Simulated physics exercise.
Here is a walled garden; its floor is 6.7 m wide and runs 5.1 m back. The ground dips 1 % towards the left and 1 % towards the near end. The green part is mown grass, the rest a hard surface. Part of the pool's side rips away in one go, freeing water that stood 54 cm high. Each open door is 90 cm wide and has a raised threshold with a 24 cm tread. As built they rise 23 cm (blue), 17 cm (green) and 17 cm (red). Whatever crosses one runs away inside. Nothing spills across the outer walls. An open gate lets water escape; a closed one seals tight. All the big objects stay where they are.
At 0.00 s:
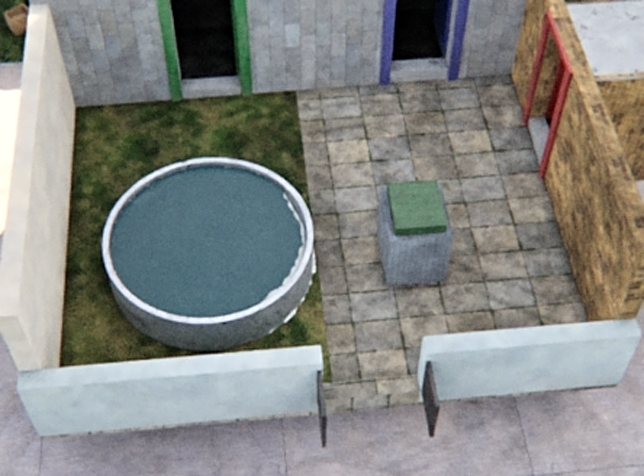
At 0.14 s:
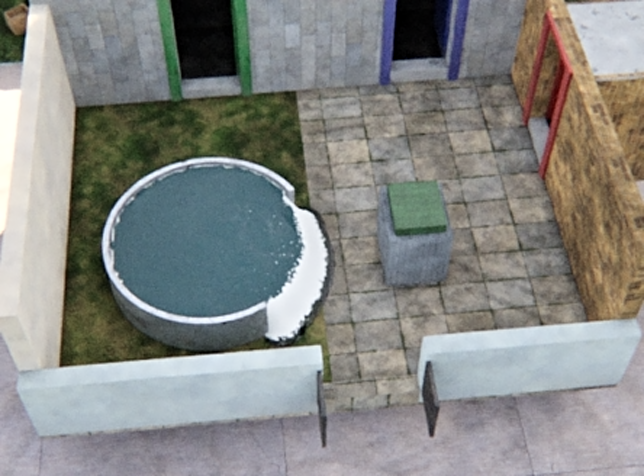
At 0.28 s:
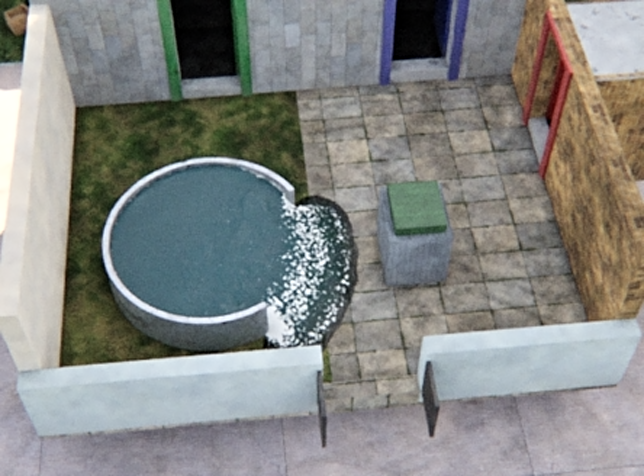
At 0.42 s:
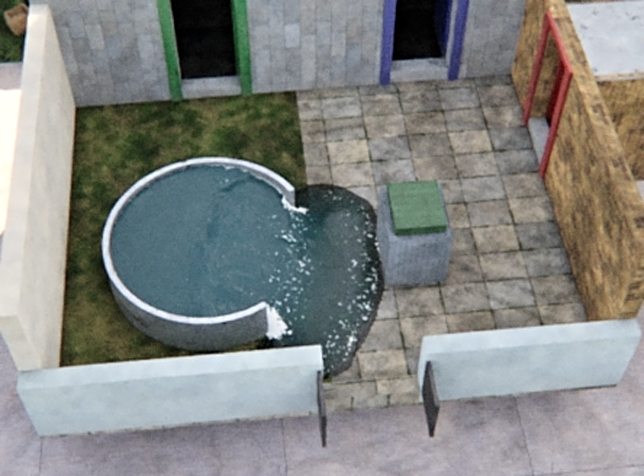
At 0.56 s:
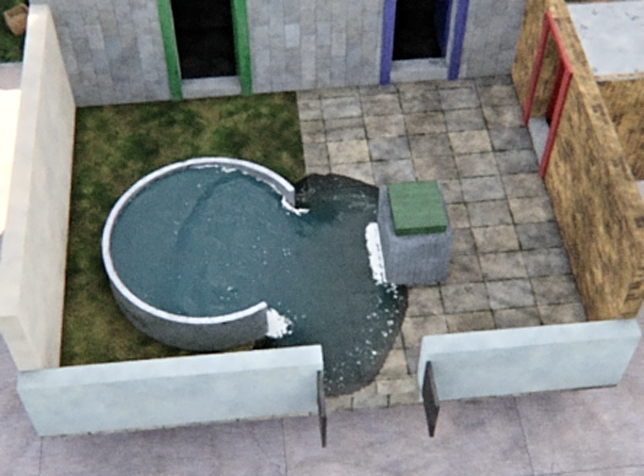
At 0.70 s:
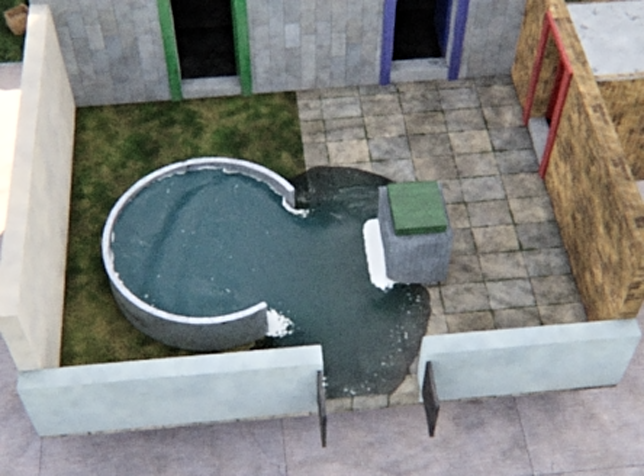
In a walled garden with grass and paving, the right side of a round pool gives way, and water pours through the gap, spreads across the paving, surges against a green-topped grey block and flows around its near side.
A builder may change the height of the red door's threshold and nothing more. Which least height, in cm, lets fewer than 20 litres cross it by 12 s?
It would have to be roughly 8.5 cm high.
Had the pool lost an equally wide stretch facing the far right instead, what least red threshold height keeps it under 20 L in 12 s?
Some 18 cm.
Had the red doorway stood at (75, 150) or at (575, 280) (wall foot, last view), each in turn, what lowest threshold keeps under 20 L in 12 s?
About 6.5 and 13.0 cm.
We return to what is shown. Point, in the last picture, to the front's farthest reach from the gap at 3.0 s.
Around (510, 76).
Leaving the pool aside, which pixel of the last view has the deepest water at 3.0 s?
Near (598, 356).
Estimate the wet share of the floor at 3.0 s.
Some 60 per cent of it.
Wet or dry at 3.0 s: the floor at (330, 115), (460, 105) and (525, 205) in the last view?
In that order: Wet, flooded, flooded.
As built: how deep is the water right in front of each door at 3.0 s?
Depths in cm: Blue 14, green 0, red 10.
After 1.4 s water covers 35 % of the floor, deepest (37 cm) near (366, 270); it has not reached the red door.
After 3.0 s water covers 60 % of the floor, deepest (29 cm) near (598, 356); 10 cm at the red door, 0 litres in over its 17 cm threshold.
After 12.0 s water covers 100 % of the floor, deepest (10 cm) near (70, 211); 2 cm at the red door, 0 litres in over its 17 cm threshold.
At the red door as built, the water arrived by 1.9 s and peaked near 14 cm at 4.0 s.
Run again over the same 12 s with other heights there, 43 litres in over 6.5 cm, 6 litres over 10.5 cm. The limit of 20 litres is kept from about 8.5 cm up.
